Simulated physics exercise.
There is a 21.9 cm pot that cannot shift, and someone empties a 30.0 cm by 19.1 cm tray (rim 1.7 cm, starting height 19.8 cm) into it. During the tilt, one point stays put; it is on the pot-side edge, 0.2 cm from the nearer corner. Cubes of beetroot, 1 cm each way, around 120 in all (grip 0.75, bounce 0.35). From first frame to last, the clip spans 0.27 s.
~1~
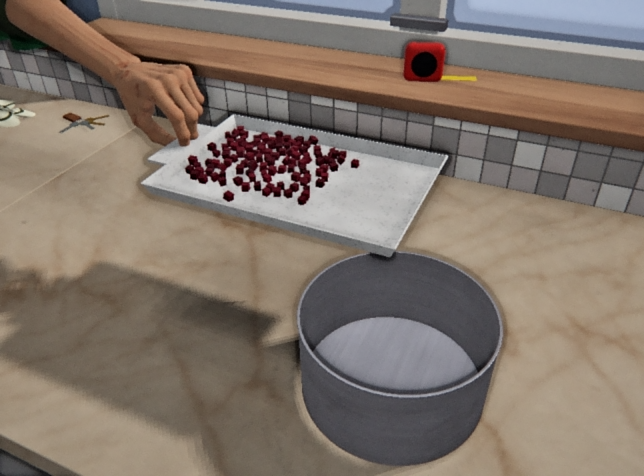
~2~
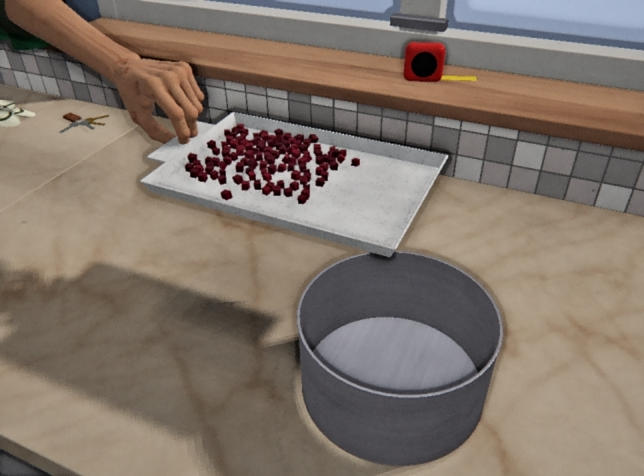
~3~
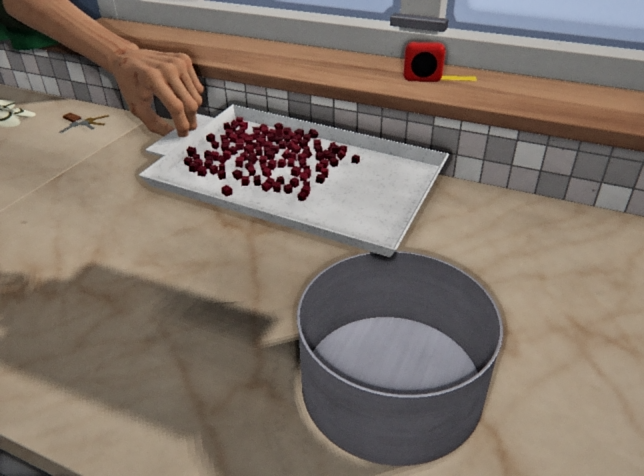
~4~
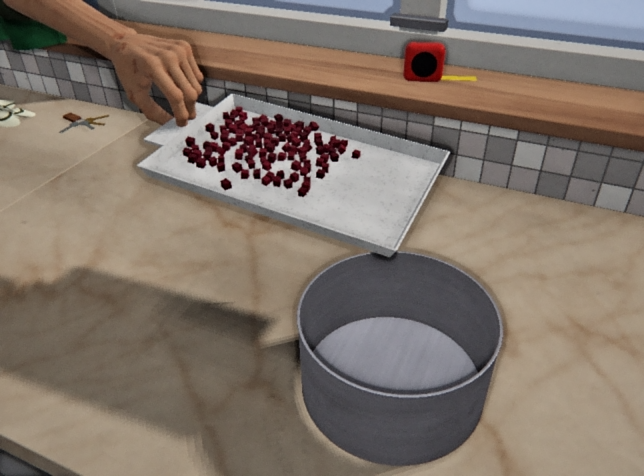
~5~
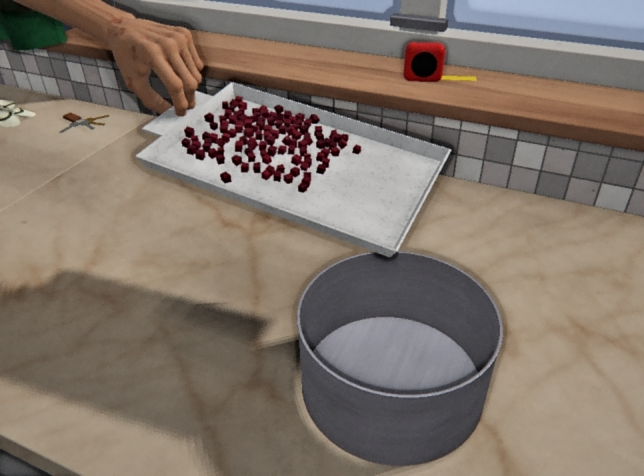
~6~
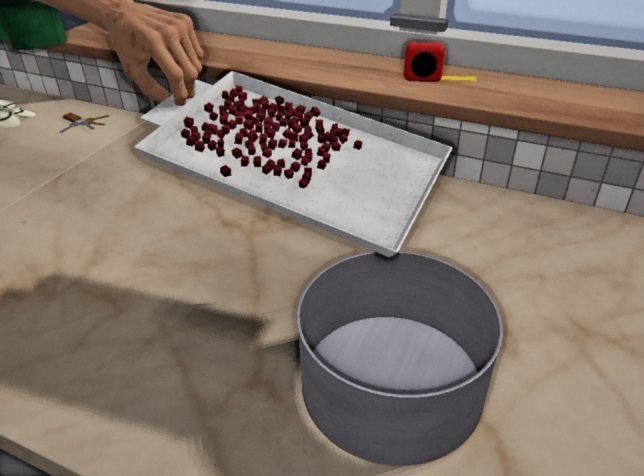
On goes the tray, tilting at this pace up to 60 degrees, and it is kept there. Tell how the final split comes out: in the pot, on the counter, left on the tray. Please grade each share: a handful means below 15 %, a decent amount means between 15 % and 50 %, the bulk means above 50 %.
Pot: The bulk, counter: A handful, tray: A decent amount.
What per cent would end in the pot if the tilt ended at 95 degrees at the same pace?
I'd put it at close to 95 per cent.
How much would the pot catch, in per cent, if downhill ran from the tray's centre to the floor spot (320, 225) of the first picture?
Something like 60 in a hundred.
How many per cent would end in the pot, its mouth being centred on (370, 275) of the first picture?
About 25 per cent.
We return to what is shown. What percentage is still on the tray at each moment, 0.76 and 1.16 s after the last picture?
Roughly 95 then 30.
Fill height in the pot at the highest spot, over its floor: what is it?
Roughly 2.0 cm up.
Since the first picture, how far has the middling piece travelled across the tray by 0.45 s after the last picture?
By then it sits near 1 cm from where it began.
Then, 0.45 s after the last picture, tilt 34 degrees; the tray holds 100 %, the pot 0 %.
Then, 0.76 s after the last picture, tilt 50 degrees; the tray holds 95 %, the pot 0 %.
Then, 1.16 s after the last picture, tilt 60 degrees; the tray holds 30 %, the pot 60 %.
In the end, pot 65 %, counter 5 %, tray 25 %.
